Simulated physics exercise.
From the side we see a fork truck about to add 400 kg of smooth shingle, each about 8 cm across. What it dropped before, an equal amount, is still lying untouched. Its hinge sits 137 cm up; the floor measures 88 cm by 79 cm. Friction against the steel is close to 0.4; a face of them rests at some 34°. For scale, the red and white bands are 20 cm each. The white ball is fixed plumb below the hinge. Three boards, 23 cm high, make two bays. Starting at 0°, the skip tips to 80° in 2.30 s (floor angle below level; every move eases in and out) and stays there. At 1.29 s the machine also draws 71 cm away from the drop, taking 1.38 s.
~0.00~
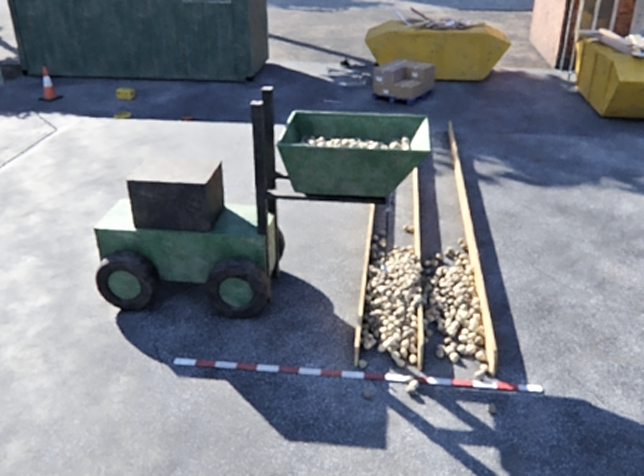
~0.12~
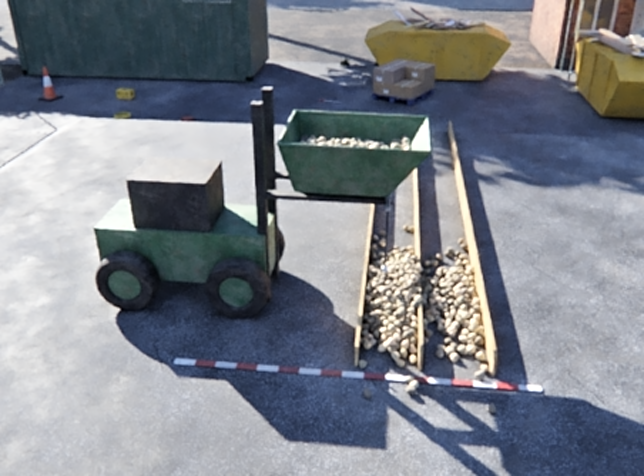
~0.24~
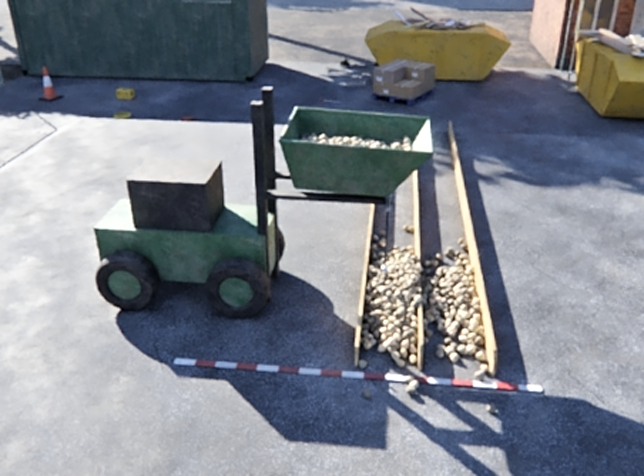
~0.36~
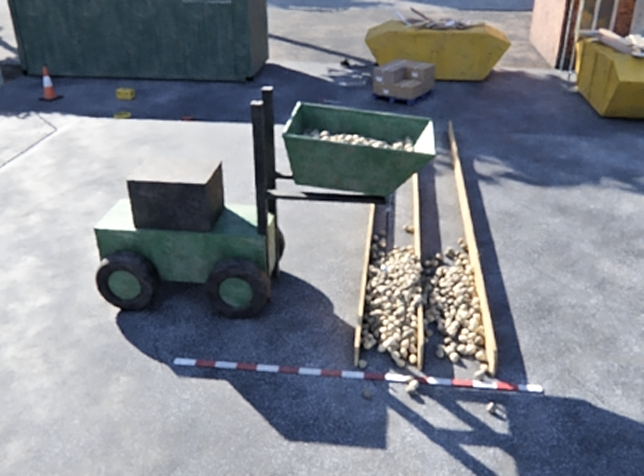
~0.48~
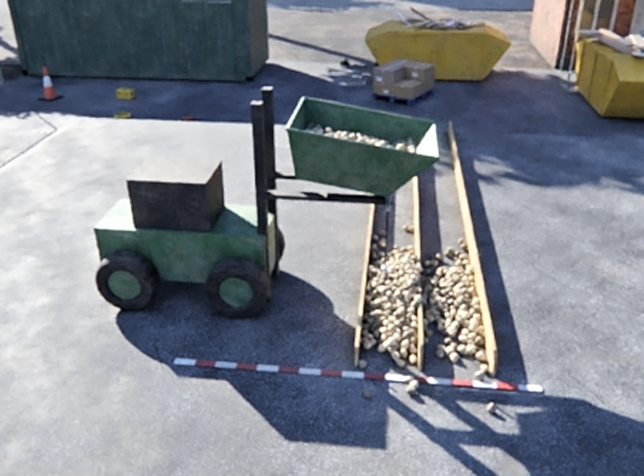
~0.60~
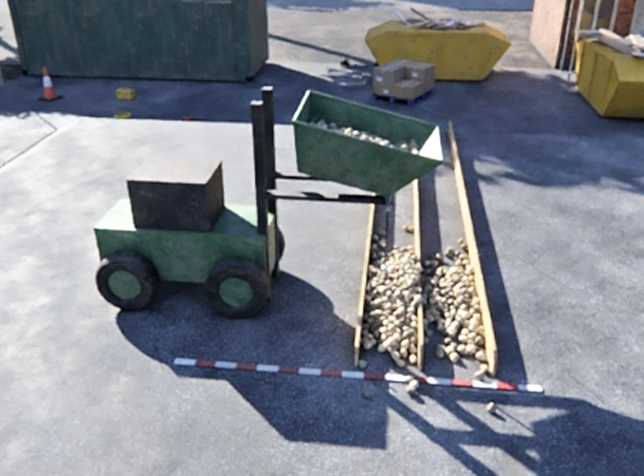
In a paved yard, a green forklift gradually tilting its raised skip of pale stones rightward above stone piles between wooden boards.
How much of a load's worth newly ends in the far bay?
About 72 per cent.
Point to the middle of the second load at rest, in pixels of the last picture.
Near (442, 291).
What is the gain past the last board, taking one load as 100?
About 10 per cent.
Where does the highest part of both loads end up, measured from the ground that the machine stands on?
Some 40 cm above that level.
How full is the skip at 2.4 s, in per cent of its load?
It holds some 15 per cent.
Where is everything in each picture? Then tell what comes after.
The first frame shows lip at (430, 152), floor tilted 0°, highest stones at (336, 144). The earlier load is highest near (411, 283), 28 cm above ground level, 69 % in the near bay, 30 % in the far bay.
In the second frame, the skip is at 1°, its lip at (431, 152); the top of the load is at (336, 144); the stones move at 0.1 m/s on average.
The third frame shows lip at (433, 154), floor tilted 2°, highest stones at (326, 142); the stones move at 0.2 m/s on average.
The fourth frame shows lip at (435, 156), floor tilted 5°, highest stones at (324, 139); the stones move at 0.3 m/s on average.
The fifth frame shows lip at (439, 159), floor tilted 9°, highest stones at (324, 134); the stones move at 0.3 m/s on average.
The sixth frame shows lip at (443, 163), floor tilted 14°, highest stones at (324, 129); the stones move at 0.4 m/s on average.
After 1.7 s the floor is at 67°; in per cent of one load, 94 in the skip, 69 in the near bay, 36 in the far bay; the foremost stones are at (475, 299).
After 2.4 s the floor is at 80°; in per cent of one load, 17 in the skip, 86 in the near bay, 89 in the far bay, 8 past the last board; the foremost stones are at (539, 310).
After 3.1 s the floor is at 80°; in per cent of one load, 0 in the skip, 90 in the near bay, 100 in the far bay, 9 past the last board; the foremost stones are at (580, 309).
After 5.7 s the floor is at 80°; in per cent of one load, 0 in the skip, 88 in the near bay, 102 in the far bay, 9 past the last board; the foremost stones are at (582, 308). Net gain in the far bay, 72.
